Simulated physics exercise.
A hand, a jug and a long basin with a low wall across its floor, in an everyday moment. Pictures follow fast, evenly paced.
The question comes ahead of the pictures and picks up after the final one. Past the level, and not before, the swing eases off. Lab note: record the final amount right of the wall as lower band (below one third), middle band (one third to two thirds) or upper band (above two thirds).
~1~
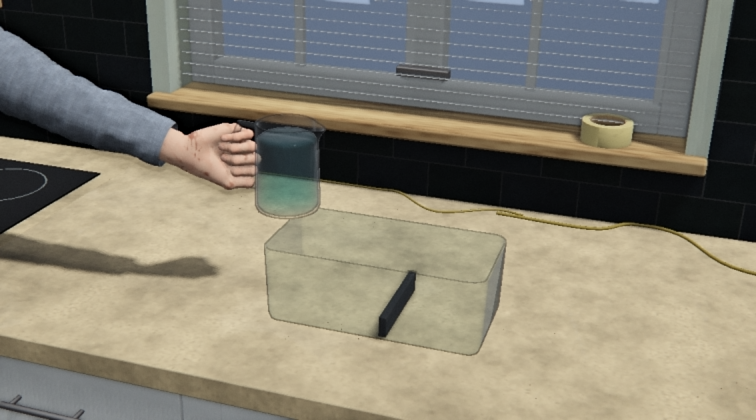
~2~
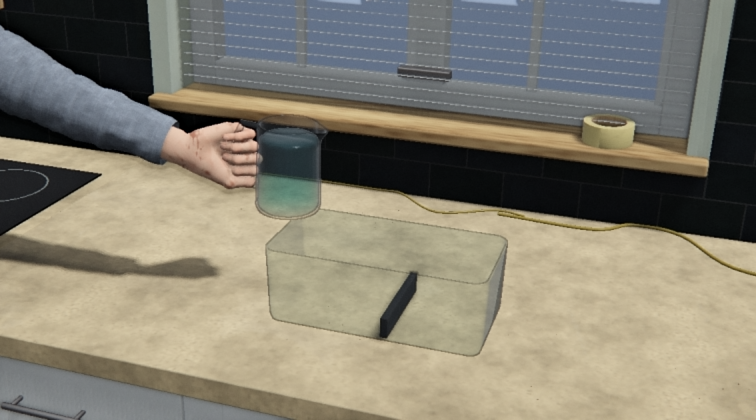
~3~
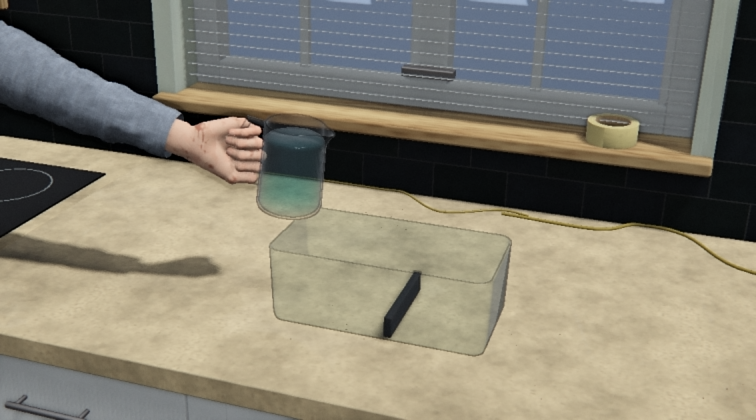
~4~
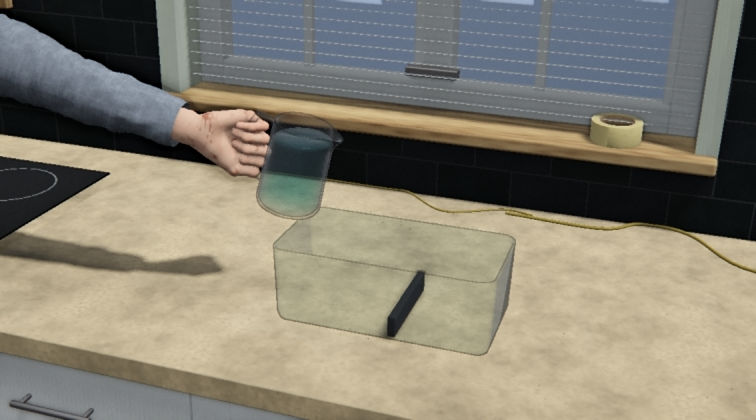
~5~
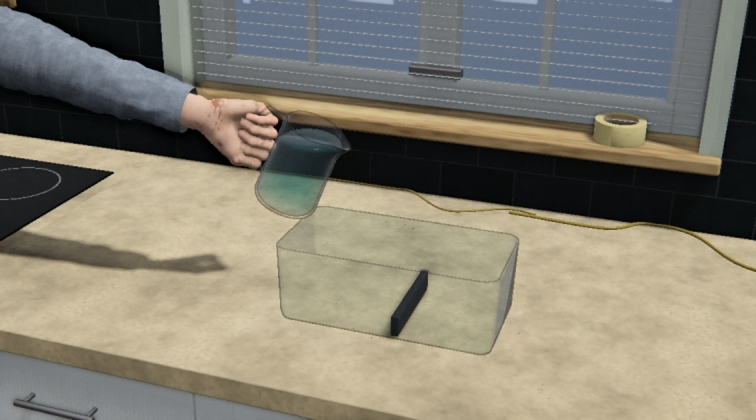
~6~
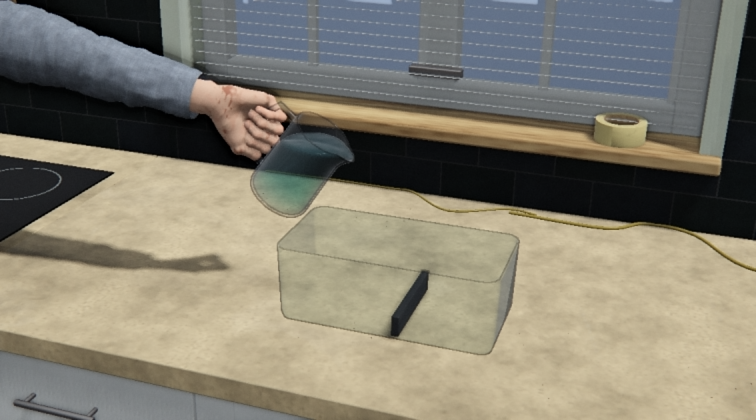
Short answer, the right side fails to reach a third.
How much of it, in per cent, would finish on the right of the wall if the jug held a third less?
About 10 parts in a hundred, give or take.
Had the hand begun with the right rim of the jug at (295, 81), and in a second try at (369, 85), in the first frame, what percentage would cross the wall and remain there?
First about 15, then 85 per cent.
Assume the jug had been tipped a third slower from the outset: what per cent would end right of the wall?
Around 10 percent.
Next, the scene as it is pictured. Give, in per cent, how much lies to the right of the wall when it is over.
It is close to 10 per cent.
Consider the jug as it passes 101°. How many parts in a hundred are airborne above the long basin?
About 15 per cent.
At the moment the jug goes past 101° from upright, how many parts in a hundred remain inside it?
Some 65 per cent.
A moment on, the jug is tipped right over and 63 per cent is still to pour, 21 is left of the wall and 0 right of it.
Next, the jug is tipped right over and 12 per cent is still to pour, 77 is left of the wall and 3 right of it.
Then the jug is tipped right over and 0 per cent is still to pour, 87 is left of the wall and 9 right of it.
Later the jug is tipped right over and 0 per cent is still to pour, 87 is left of the wall and 10 right of it.
In the end 87 per cent lies left of the wall, 10 right of it and 3 outside.
